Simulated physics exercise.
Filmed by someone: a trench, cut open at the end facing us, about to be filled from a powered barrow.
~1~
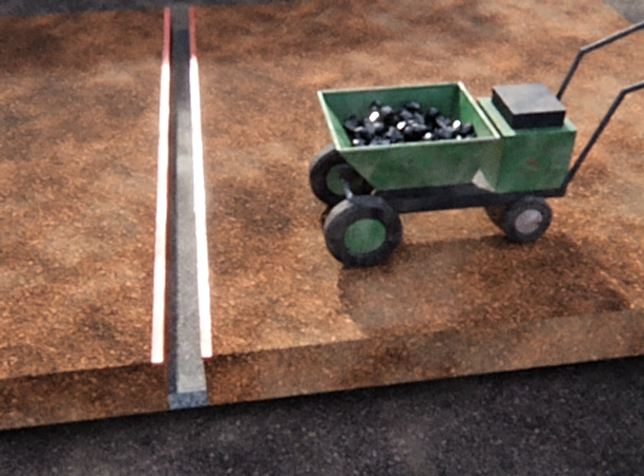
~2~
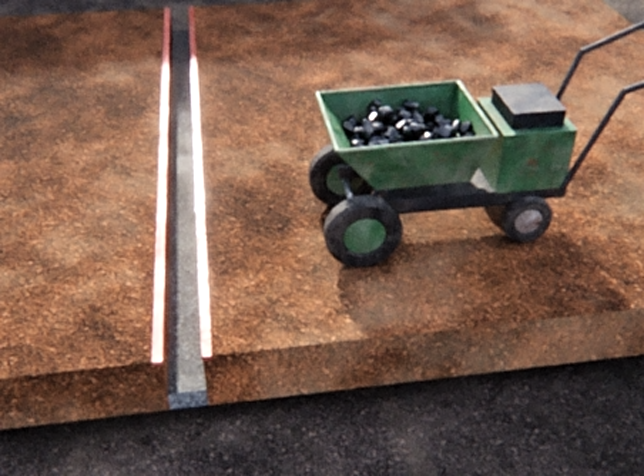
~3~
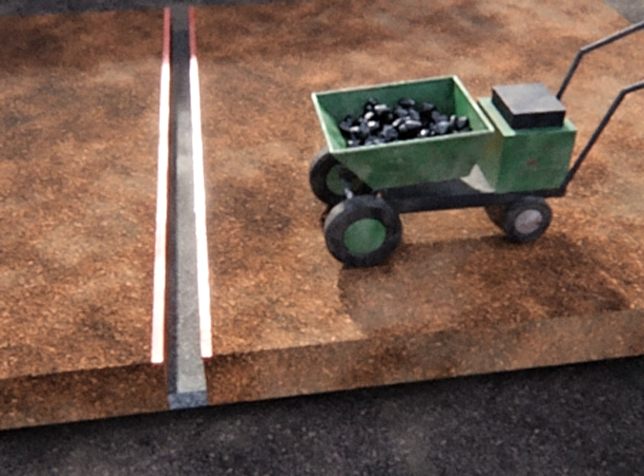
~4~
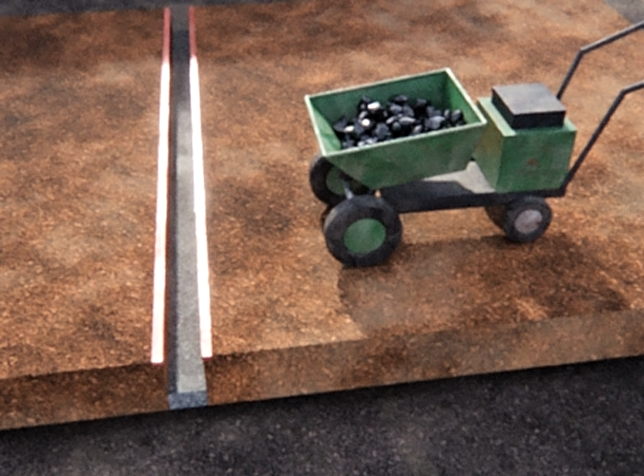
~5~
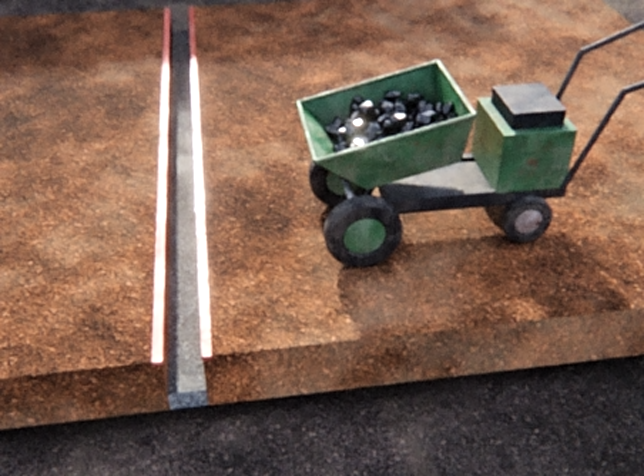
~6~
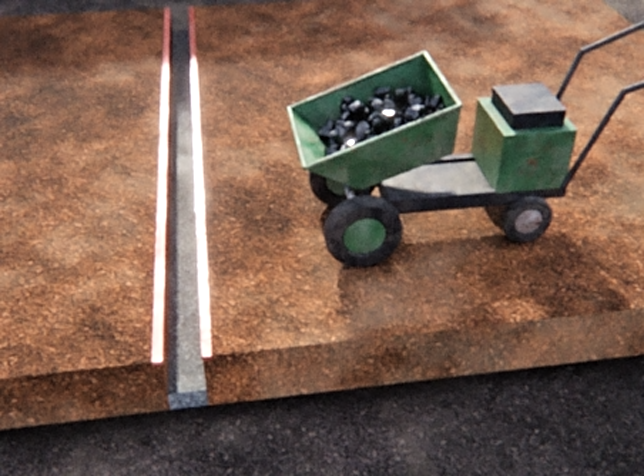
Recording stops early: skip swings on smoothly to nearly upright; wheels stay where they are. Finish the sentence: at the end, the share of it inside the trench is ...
... below half.
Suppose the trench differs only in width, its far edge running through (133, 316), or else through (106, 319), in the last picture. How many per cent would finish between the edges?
Lab note: Try one 30 per cent, try two 30 per cent.
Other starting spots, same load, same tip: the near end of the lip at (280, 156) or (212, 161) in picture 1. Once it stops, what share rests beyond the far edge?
Roughly 10 per cent, then roughly 80 per cent.
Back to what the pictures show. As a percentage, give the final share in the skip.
It is some 20 percent.
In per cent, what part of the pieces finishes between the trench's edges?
That share is close to 30 %.
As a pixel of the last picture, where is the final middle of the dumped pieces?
Roughly pixel (213, 239).
Soon after the last picture, skip tipped steeply; all in the skip.
A little later, skip tipped right over; about two thirds in the skip; about a third short of the trench; a stray few in or heaped over the trench; a stray few beyond it.
Later still, skip tipped right over; about a quarter in the skip; about half short of the trench; about a quarter in or heaped over the trench; a stray few beyond it.
At rest, skip tipped right over; about a quarter in the skip; about half short of the trench; about a third in or heaped over the trench; a stray few beyond it.
